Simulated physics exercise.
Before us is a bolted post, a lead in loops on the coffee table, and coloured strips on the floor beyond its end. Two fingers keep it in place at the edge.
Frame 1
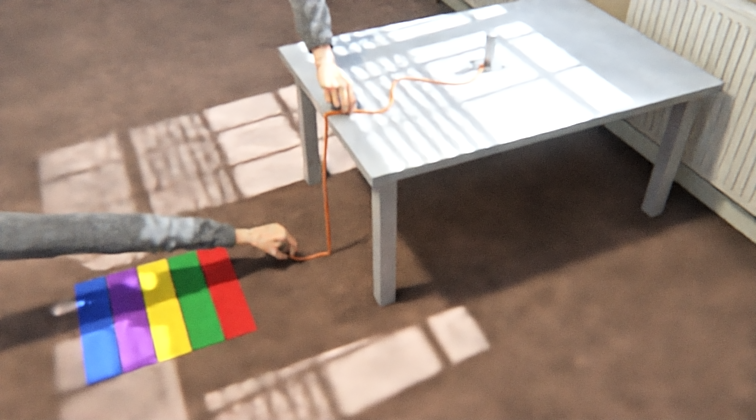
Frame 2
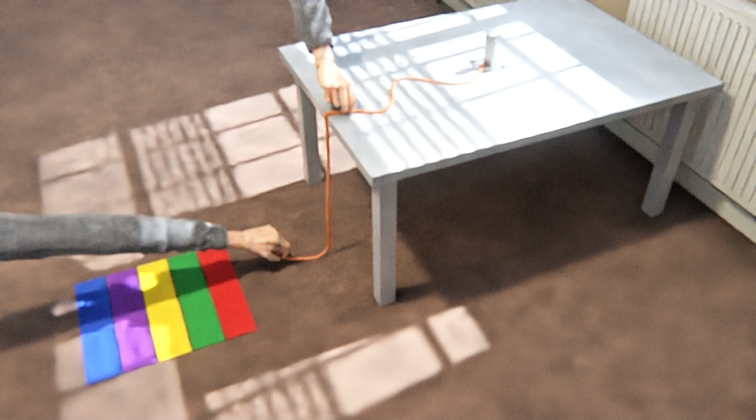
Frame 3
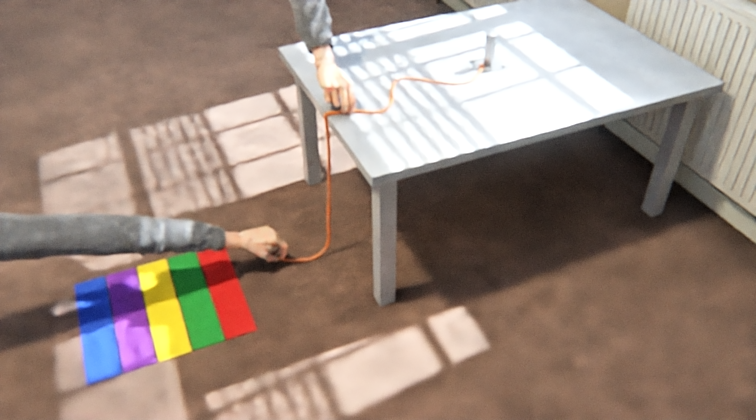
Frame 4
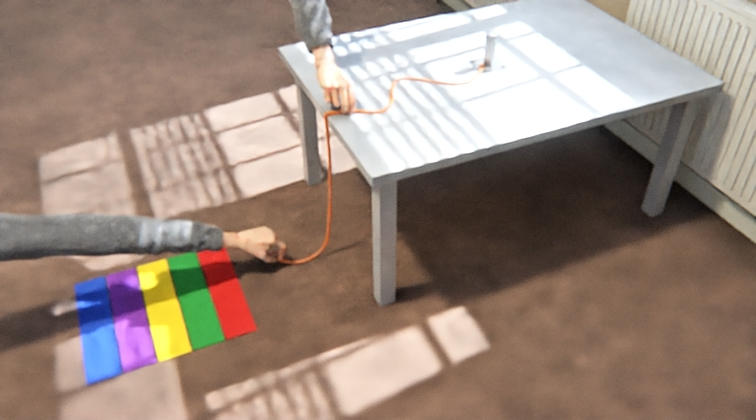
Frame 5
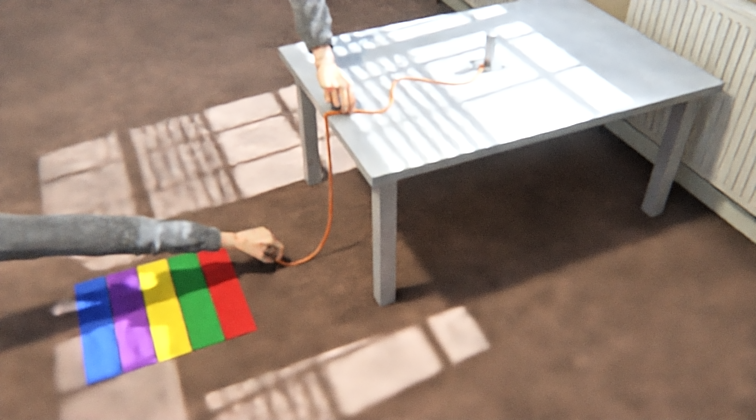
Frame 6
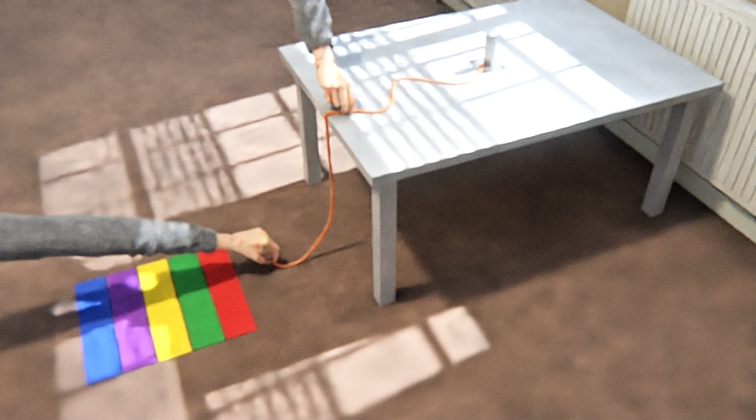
A hand at lower left, its grey sleeve reaching in from the side, draws the end of an orange cord slightly leftward above the carpet, and the hanging part bows into a softer curve. Another hand pins the cord at the edge of a pale, sunlit table, seen from above near a white radiator. Blue, purple, yellow, green and red strips lie at lower left, while the camera stays still.
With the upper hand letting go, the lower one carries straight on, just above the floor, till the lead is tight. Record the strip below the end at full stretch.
Below the end: Purple.
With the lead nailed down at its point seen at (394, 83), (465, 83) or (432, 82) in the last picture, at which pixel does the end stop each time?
For the three tries you'd see (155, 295), (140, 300) and (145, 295).
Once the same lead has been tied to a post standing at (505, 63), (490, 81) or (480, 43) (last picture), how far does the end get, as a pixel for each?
Going through them in sequence: (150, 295), (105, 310) and finally (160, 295).
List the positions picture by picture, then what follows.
The first frame shows end (289, 255); red (235, 317); green (203, 328); yellow (171, 338); purple (136, 349); blue (102, 359).
The second frame shows end (281, 257); lead through (472, 80) (404, 78) (384, 110) (327, 128) (328, 190) (329, 241).
The third frame shows end (279, 258).
The fourth frame shows end (277, 258); lead through (472, 80) (404, 78) (384, 110) (327, 128) (330, 189) (327, 241).
The fifth frame shows end (275, 259).
The sixth frame shows end (271, 260); lead through (472, 80) (404, 78) (384, 110) (327, 128) (332, 189) (319, 240).
A little later, end near (190, 284); over green.
Next, end near (151, 295); over yellow.
When it is tight, end near (127, 302); over purple. The purple one.
